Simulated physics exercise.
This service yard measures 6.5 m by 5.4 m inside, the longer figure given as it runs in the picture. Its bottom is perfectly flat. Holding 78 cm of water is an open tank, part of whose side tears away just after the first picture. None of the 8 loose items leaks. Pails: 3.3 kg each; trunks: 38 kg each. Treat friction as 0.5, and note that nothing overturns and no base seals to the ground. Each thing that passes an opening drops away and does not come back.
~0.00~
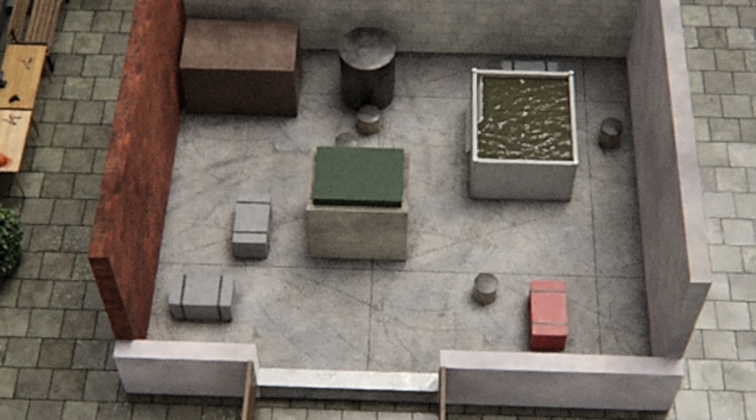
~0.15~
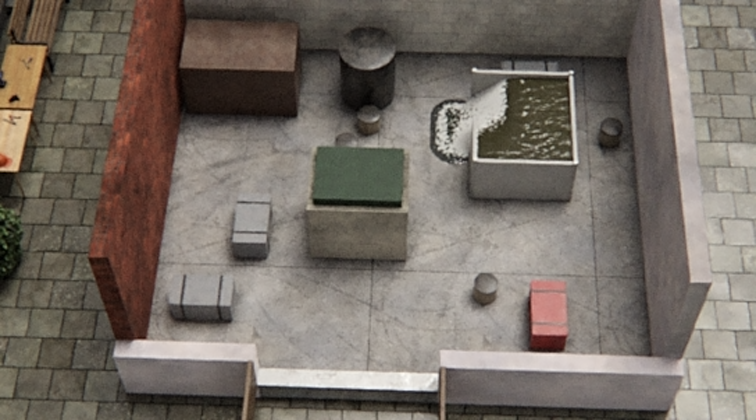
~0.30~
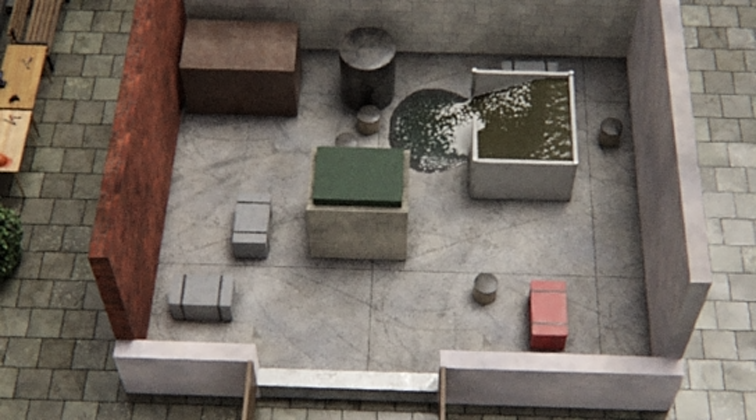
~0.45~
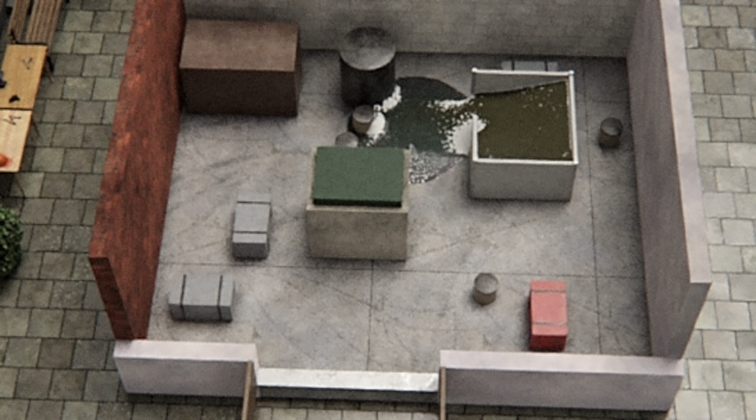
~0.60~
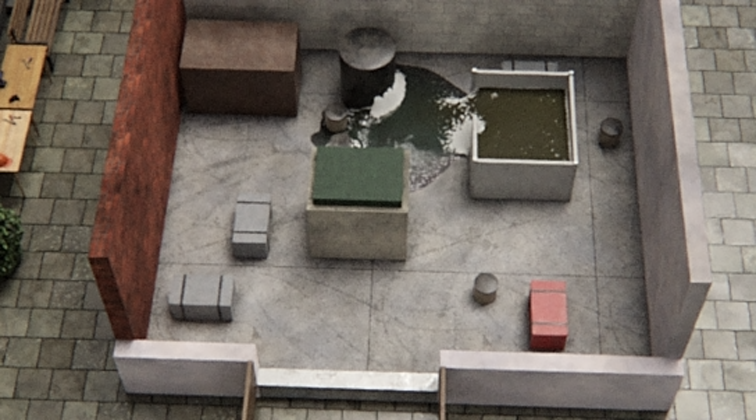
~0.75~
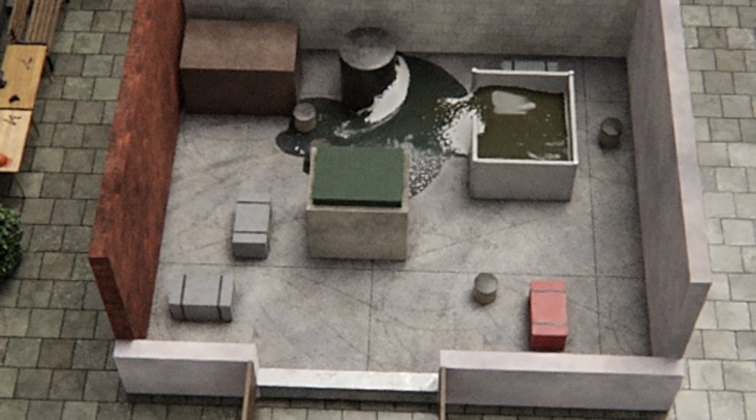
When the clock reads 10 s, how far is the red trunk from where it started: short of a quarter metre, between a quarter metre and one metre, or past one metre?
It's going to keep its spot, I think.
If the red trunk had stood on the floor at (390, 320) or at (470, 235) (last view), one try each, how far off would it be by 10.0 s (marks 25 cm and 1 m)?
From the first place it is barely disturbed; from the second it is barely disturbed.
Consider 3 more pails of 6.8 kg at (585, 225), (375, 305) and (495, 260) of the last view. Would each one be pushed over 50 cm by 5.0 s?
Respectively: Smaller, smaller, smaller.
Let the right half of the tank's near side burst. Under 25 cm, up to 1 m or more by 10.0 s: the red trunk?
Result: The red trunk goes a long way.
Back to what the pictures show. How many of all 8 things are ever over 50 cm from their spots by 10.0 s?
The total is 3.
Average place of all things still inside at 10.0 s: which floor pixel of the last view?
Mean position approx. (422, 228).
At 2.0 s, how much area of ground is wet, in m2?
Close to 13 m2, I'd say.
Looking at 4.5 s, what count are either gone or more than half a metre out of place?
The answer is 2.
After 2.0 s the red trunk is near (549, 308), 0.0 m from its start, aground; 0 of 8 are out; 2 afloat.
After 4.5 s the red trunk is near (549, 308), 0.0 m from its start, aground; 0 of 8 are out; 1 afloat.
After 7.0 s the red trunk is near (549, 308), 0.0 m from its start, aground; 0 of 8 are out; 1 afloat.
After 10.0 s the red trunk is near (549, 308), 0.0 m from its start, aground; 0 of 8 are out; 2 afloat.
